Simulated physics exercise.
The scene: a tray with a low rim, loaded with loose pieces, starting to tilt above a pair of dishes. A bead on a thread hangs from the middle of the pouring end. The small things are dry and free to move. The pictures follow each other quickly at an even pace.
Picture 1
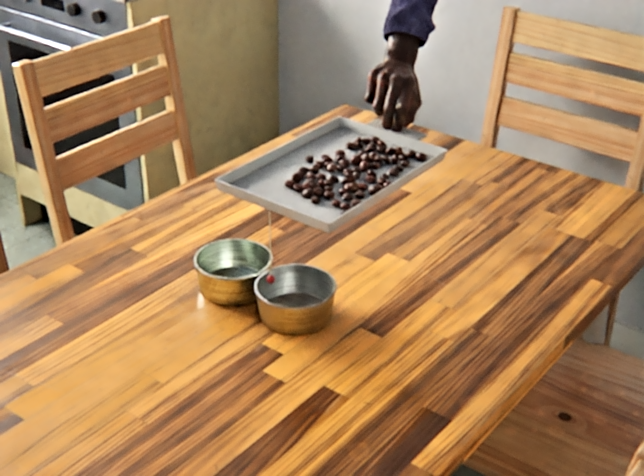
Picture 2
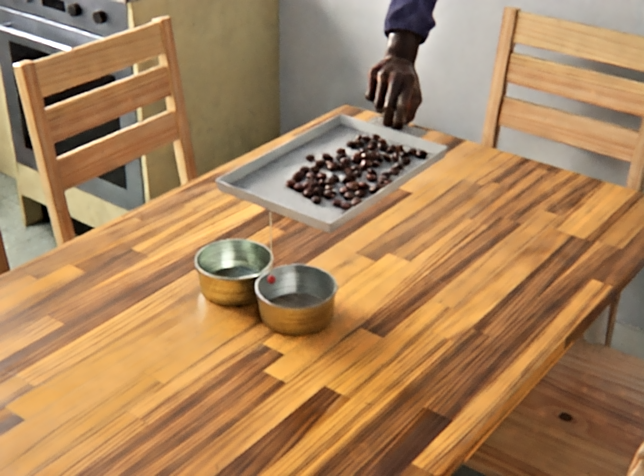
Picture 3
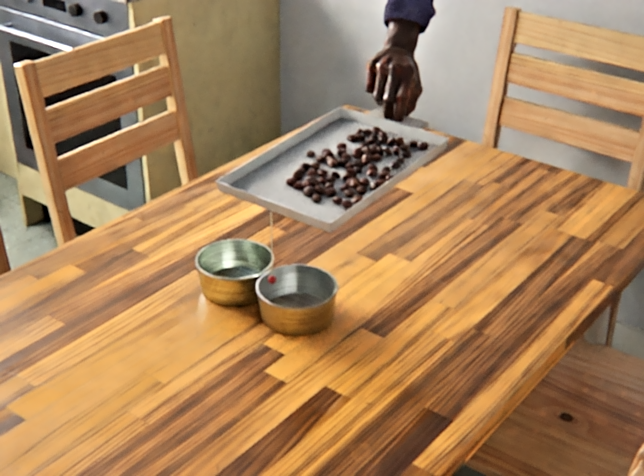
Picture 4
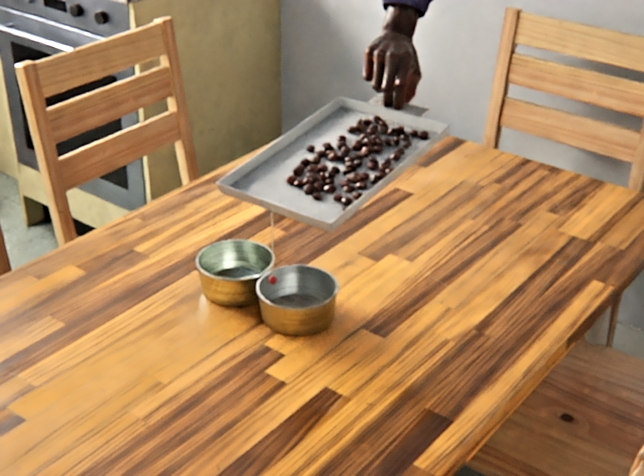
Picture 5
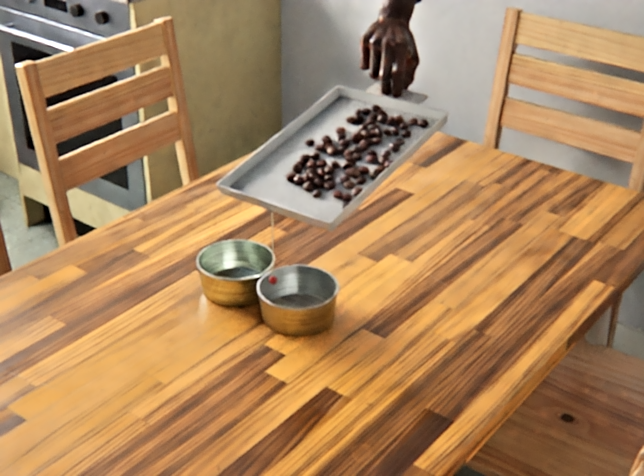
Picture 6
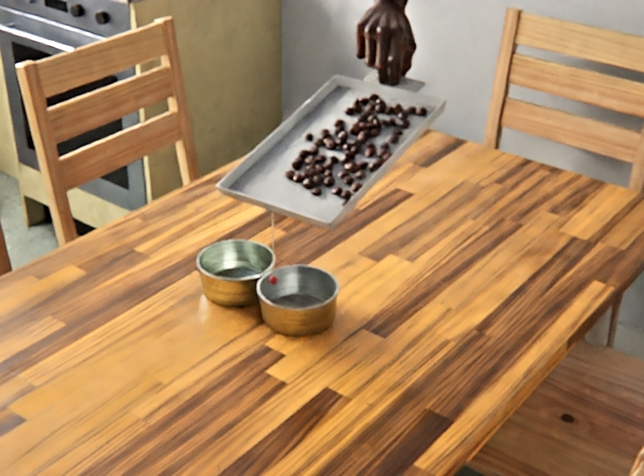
A hand lifts the far end of a gray tray holding small dark brown pieces.
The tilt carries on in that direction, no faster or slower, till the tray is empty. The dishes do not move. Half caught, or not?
Together they catch under half.
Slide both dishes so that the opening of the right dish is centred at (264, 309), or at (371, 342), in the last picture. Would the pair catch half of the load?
One: The larger part. Two: Under half.
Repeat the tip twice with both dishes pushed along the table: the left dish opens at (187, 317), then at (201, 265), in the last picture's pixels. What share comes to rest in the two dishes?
Roughly 10 per cent, and 70 per cent.
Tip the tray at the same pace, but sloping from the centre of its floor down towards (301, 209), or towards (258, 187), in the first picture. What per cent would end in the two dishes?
About 0 and 70 per cent.
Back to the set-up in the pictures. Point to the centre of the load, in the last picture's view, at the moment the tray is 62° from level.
Roughly at (260, 195).
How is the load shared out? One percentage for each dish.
Left dish: 10 %, right dish: 0 %.
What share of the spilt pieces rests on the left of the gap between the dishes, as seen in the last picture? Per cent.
Close to 90 per cent.
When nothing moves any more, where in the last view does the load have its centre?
Around (220, 331).
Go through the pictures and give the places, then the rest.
Corners of the pouring end near (218, 179) and (329, 222), level; middle of the load near (348, 172), flat chocolate drops; left dish near (208, 286); right dish near (270, 315); bead on its thread near (271, 279), in the first frame.
Corners of the pouring end near (219, 180) and (330, 222), level; middle of the load near (349, 171), in the second frame.
Corners of the pouring end near (219, 181) and (330, 222), tipped barely, lowest at the left corner; middle of the load near (349, 166), in the third frame.
Corners of the pouring end near (219, 182) and (330, 221), tipped a little, lowest at the left corner; middle of the load near (350, 160), in the fourth frame.
Corners of the pouring end near (219, 184) and (329, 221), tipped a little, lowest at the left corner; middle of the load near (349, 154), in the fifth frame.
Corners of the pouring end near (219, 185) and (329, 221), tipped clearly, lowest at the left corner; middle of the load near (348, 147); left dish near (211, 286); right dish near (273, 316), in the sixth frame.
Shortly afterwards, tray tipped steeply; the bulk on the tray; a little in the air.
Next, tray tipped past a quarter turn; near half on the tray; only a few in the left dish; near a third outside both; a little in the air.
Some moments later, tray tipped past a quarter turn; a little in the left dish; the bulk outside both.
In the end, tray tipped past a quarter turn; none at all in the right dish; a little in the left dish; the bulk outside both.
